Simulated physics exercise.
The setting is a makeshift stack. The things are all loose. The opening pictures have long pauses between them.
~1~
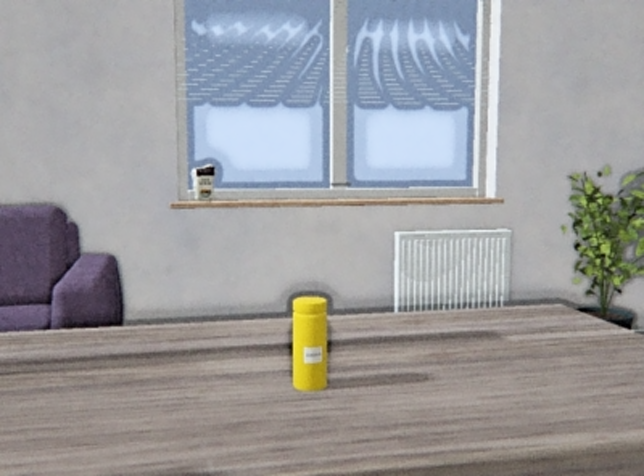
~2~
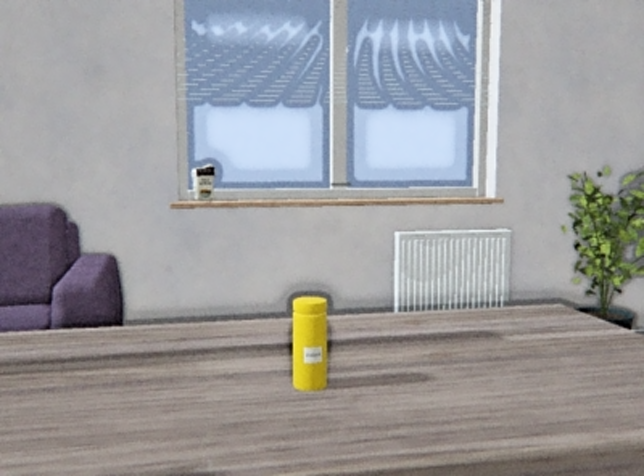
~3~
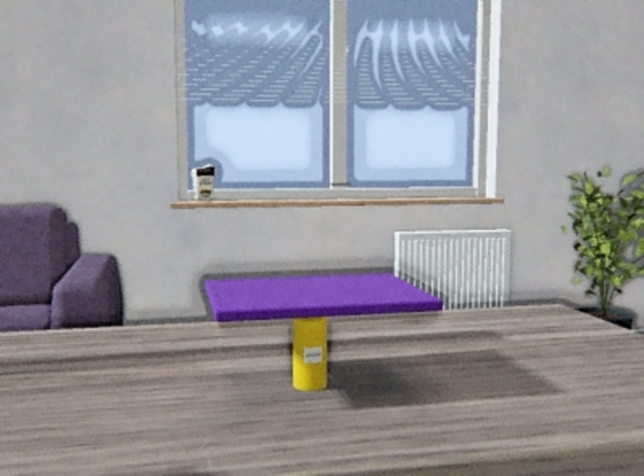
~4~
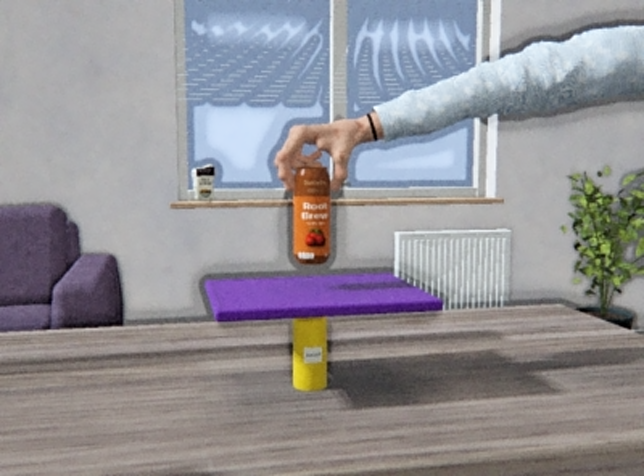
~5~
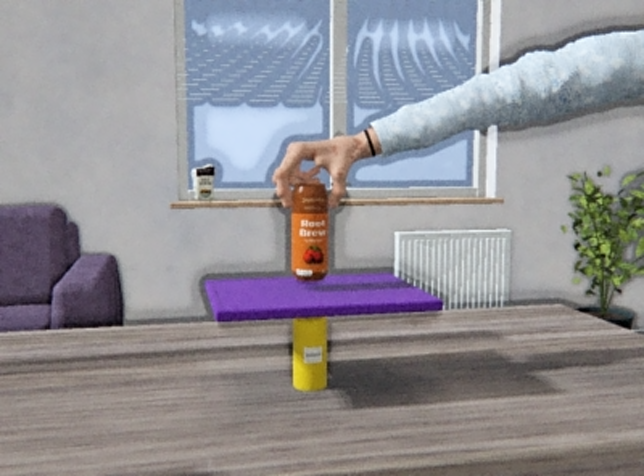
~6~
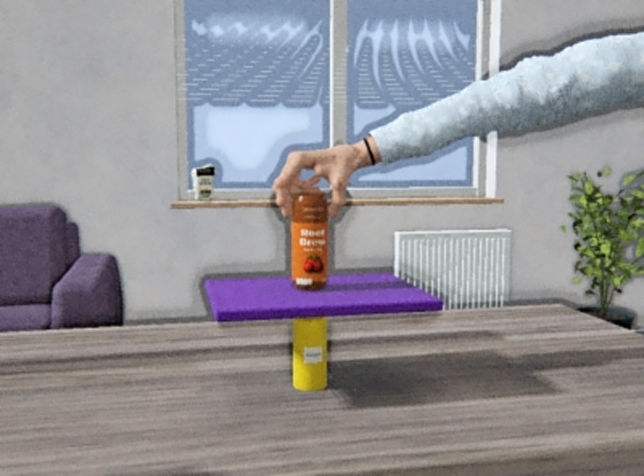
A hand in a pale, fuzzy sleeve reaches in from the right over a wooden table, seen from a fixed view slightly above it in a grey-walled room. A yellow cylinder stands mid-table, with a purple armchair left, a window and white radiator behind, and a plant right. A flat purple lid appears on the cylinder, then the hand lowers an orange can onto it, still gripping its top.
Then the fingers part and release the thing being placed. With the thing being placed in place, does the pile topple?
No, it stays standing.
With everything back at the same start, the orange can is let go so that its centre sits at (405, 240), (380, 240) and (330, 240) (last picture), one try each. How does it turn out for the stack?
The first time it collapses, the second time it collapses, and the third time it stays standing.
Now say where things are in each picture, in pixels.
In the first picture, the last thing is not in view yet.
In the second picture, the last thing is not in view yet.
In the third picture, the last thing is not in view yet; purple lid (316, 294).
In the fourth picture, still above its spot; orange can (312, 215); purple lid (316, 294).
In the fifth picture, still above its spot; orange can (310, 232); purple lid (316, 294).
In the sixth picture, in place under the hand; orange can (310, 241); purple lid (316, 294).
Then, 0.30 s past the last view, nothing moves.
Then, 0.90 s past the last view, orange can resting near (310, 242).
Finally, all 3 still in place. Final places as the last picture's camera would see them, orange can near (310, 242). The stack stays up.
